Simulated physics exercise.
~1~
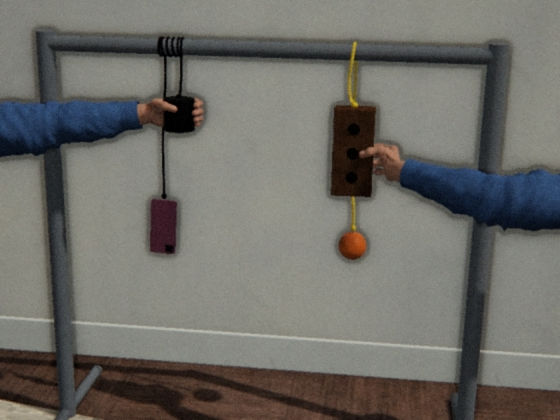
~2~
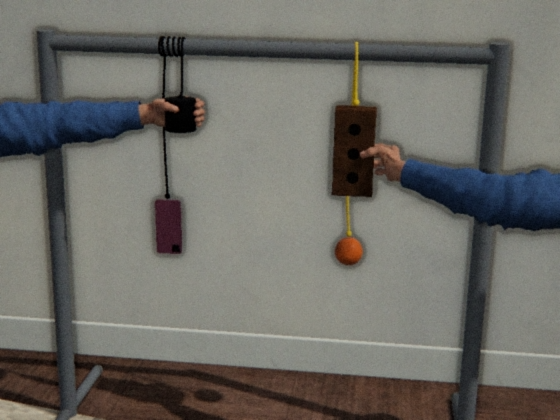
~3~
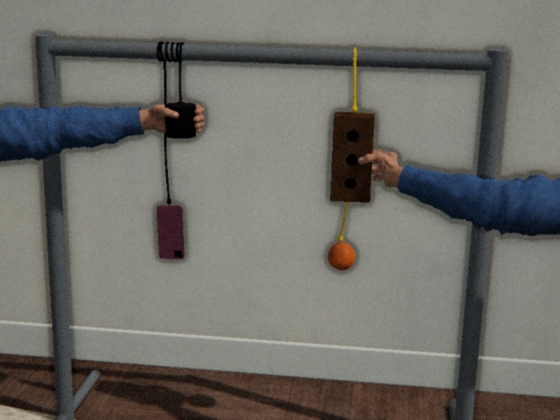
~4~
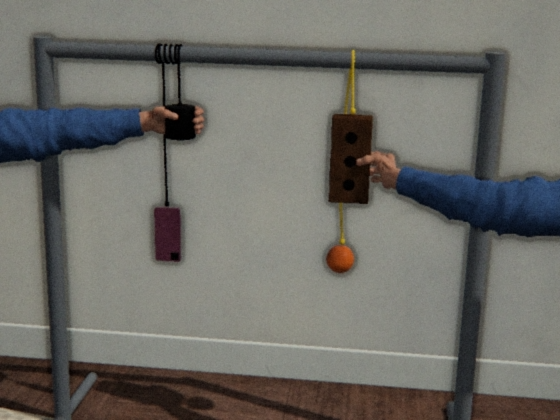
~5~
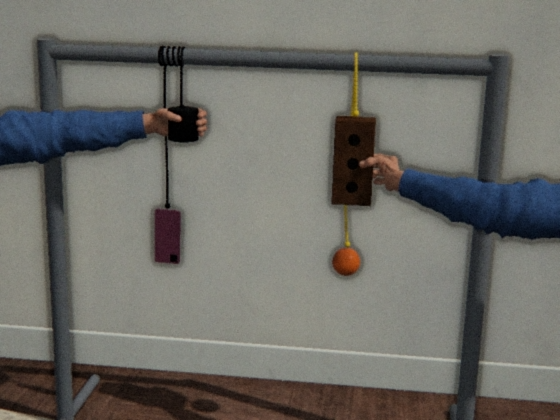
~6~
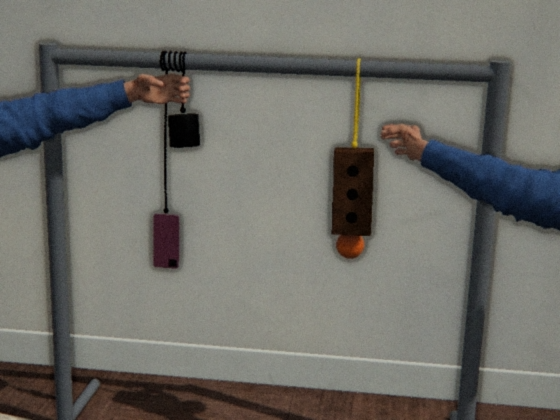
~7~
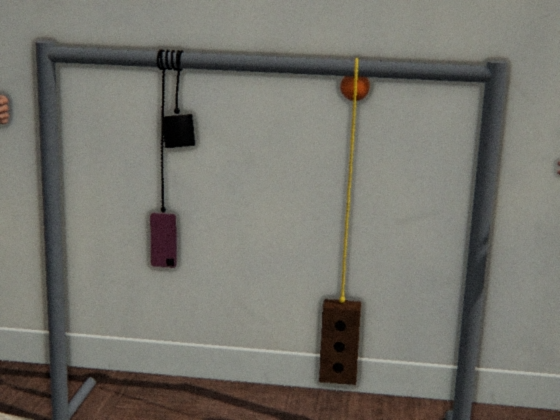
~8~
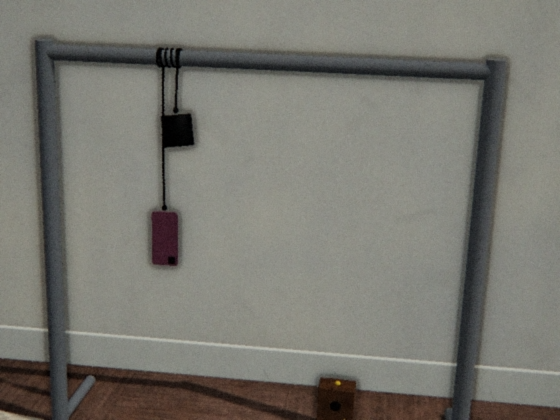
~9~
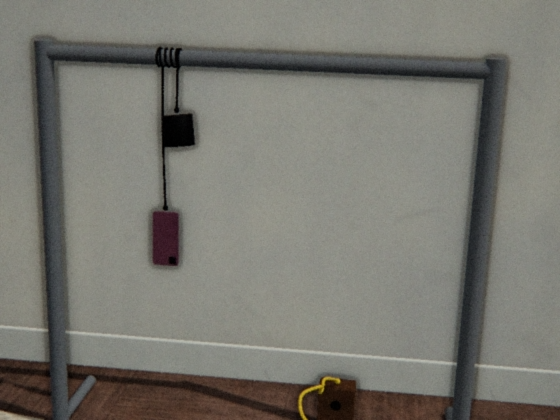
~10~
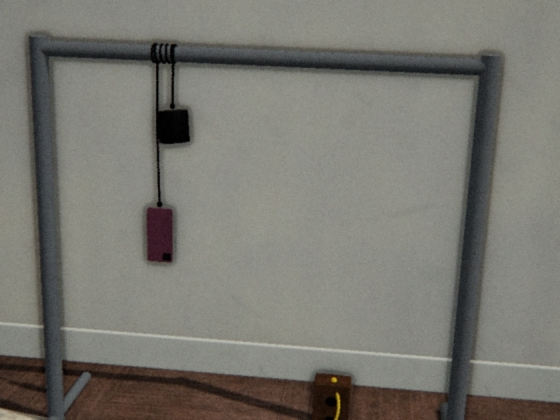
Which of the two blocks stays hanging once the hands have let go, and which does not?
The black block stays up on its cord wrapped round the bar, with the purple slab below it. The brown block drops to the floor, pulling its yellow cord over the bar and off.
